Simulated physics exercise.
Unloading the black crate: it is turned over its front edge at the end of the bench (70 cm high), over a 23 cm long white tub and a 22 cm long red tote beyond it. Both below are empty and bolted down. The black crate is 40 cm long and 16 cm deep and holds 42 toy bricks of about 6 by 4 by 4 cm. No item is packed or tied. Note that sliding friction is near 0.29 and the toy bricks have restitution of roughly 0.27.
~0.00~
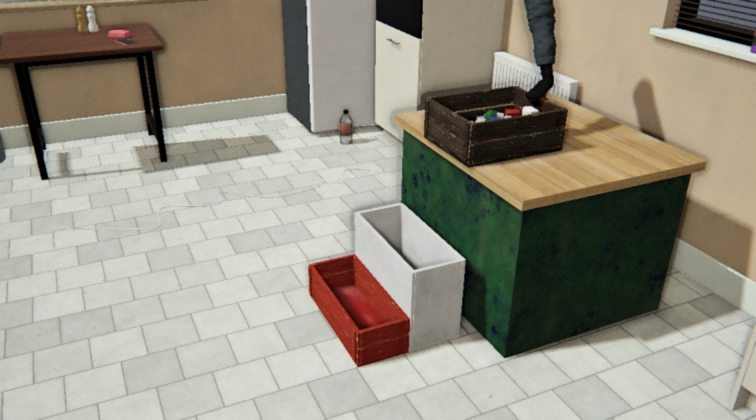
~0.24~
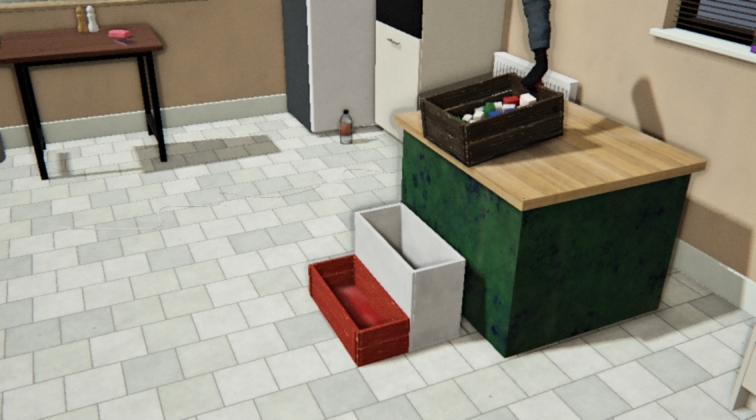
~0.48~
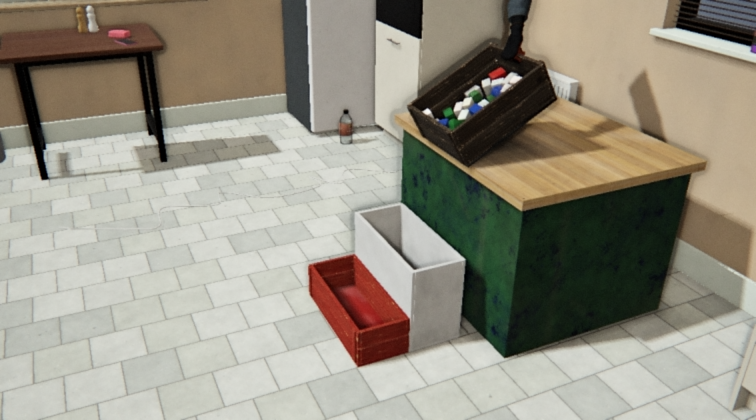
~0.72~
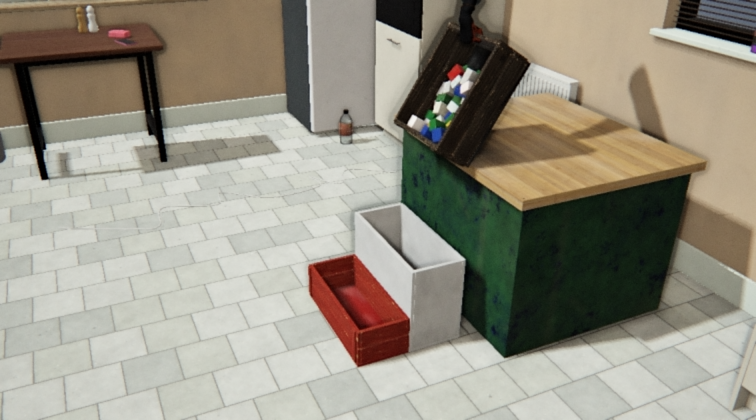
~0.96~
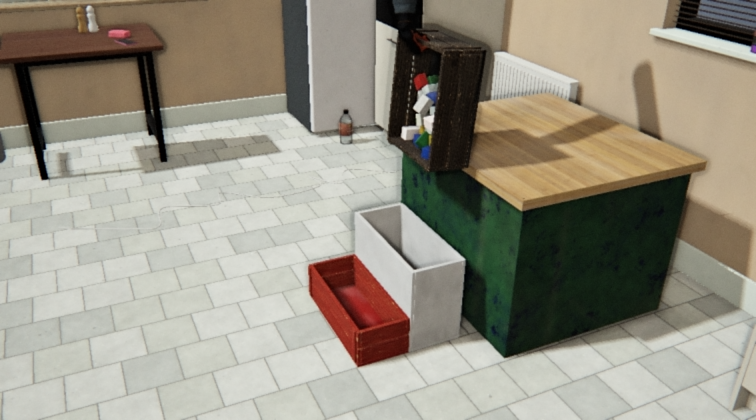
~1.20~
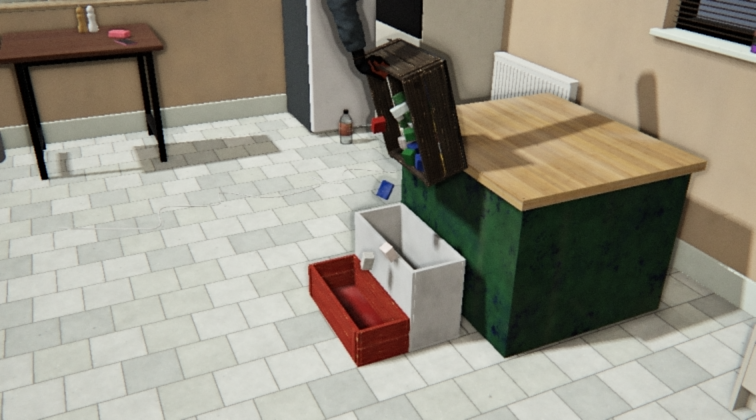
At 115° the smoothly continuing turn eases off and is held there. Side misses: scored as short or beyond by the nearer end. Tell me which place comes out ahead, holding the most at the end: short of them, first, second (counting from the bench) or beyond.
The place that comes out ahead is: Second.
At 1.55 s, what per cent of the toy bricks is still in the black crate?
I'd say close to 30 per cent of it is still inside.
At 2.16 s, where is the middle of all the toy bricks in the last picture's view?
Roughly at pixel (353, 319).
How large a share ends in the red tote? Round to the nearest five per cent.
It works out to roughly 75 percent.
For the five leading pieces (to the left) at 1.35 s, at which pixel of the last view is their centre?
Their centre is around (359, 272).
After 1.35 s, tilt 114°; 27 still in the black crate, 3 in the red tote and 12 in the air.
After 1.55 s, tilt 115°; 12 still in the black crate, 5 in the red tote, 1 on the ground beyond the red tote and 24 in the air.
After 1.81 s, tilt 115°; 17 in the red tote, 9 on the ground beyond the red tote and 16 in the air.
Outcome (at 2.16 s), 1 in the white tub, 32 in the red tote and 9 on the ground beyond the red tote.
